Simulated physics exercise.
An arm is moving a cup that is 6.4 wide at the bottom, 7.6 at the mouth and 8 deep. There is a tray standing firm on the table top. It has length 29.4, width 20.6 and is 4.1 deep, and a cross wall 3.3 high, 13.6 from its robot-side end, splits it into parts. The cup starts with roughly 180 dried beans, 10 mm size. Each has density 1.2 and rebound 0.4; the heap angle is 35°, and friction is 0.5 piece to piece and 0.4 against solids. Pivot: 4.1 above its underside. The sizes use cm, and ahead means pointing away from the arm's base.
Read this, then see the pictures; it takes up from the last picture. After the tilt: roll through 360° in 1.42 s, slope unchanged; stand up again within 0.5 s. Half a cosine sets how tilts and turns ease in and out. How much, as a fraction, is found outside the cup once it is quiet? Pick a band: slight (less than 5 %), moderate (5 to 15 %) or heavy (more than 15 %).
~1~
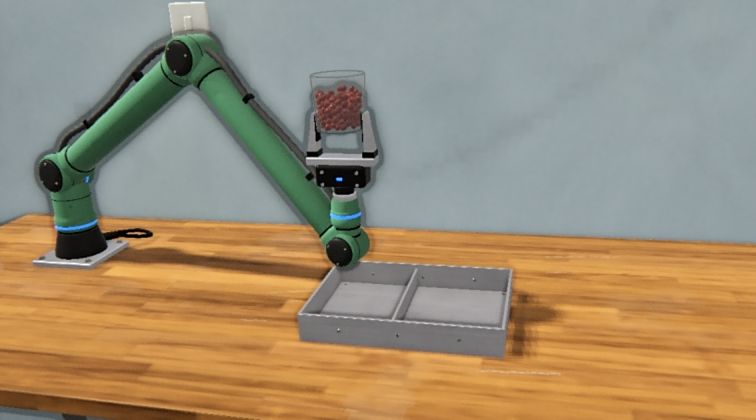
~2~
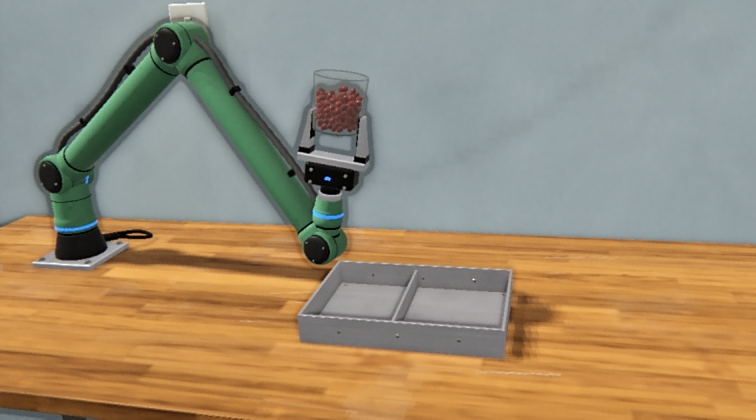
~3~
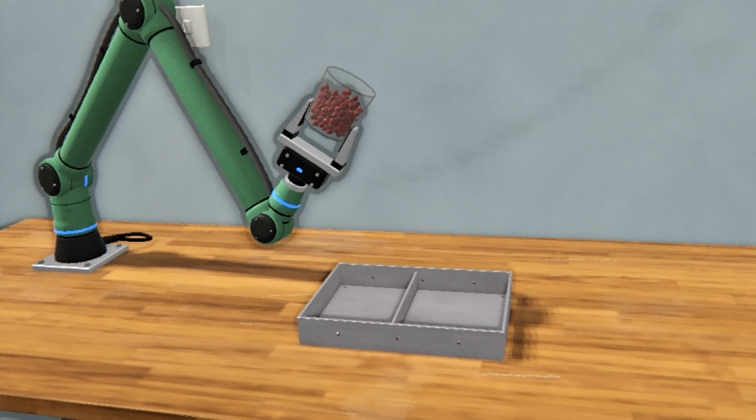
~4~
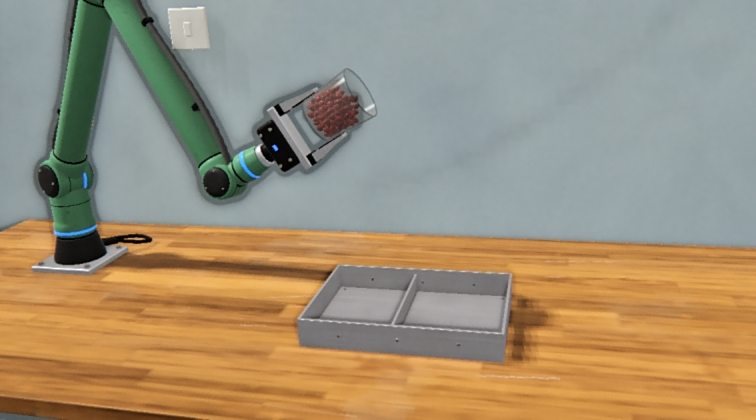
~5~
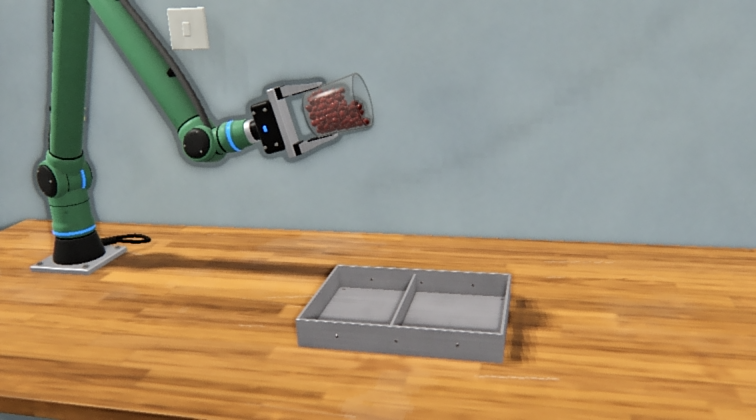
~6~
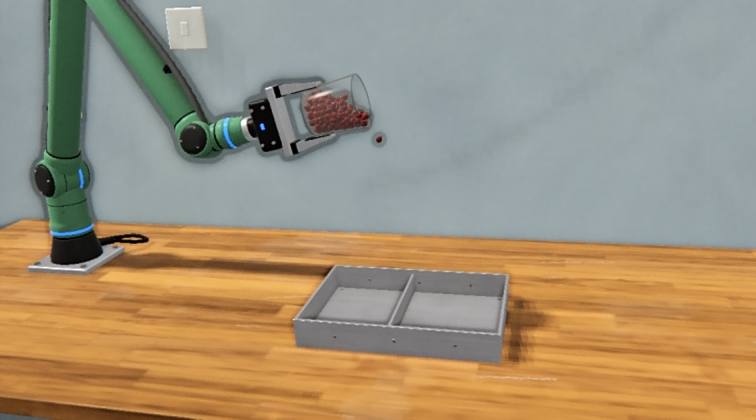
Heavy.
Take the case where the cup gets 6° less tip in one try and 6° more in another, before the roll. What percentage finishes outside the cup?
Roughly 10 % on the first try and 40 % on the second.
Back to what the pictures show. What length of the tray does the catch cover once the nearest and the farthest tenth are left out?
That stretch is around 24 cm long.
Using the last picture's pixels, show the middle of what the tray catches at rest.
About (437, 312).
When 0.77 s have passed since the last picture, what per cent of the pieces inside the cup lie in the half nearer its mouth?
Some 40 per cent.
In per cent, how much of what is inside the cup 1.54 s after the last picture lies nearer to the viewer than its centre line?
Share noted: Close to 30 per cent.
Then, 0.77 s after the last picture, tipped 77°, highest piece 36 above the table; 171 in the cup, 5 in the far-side part, 1 in the robot-side part, 8 in flight or on a rim.
Then, 1.54 s after the last picture, tipped 67°, highest piece 36 above the table; 146 in the cup, 28 in the far-side part, 11 in the robot-side part.
Then, 2.12 s after the last picture, upright, highest piece 37 above the table; 146 in the cup, 29 in the far-side part, 10 in the robot-side part.
Then, 2.82 s after the last picture, upright, highest piece 37 above the table; 146 in the cup, 29 in the far-side part, 10 in the robot-side part.
Final count, 146 in the cup, 29 in the far-side part, 10 in the robot-side part. That is 21 % outside the cup.
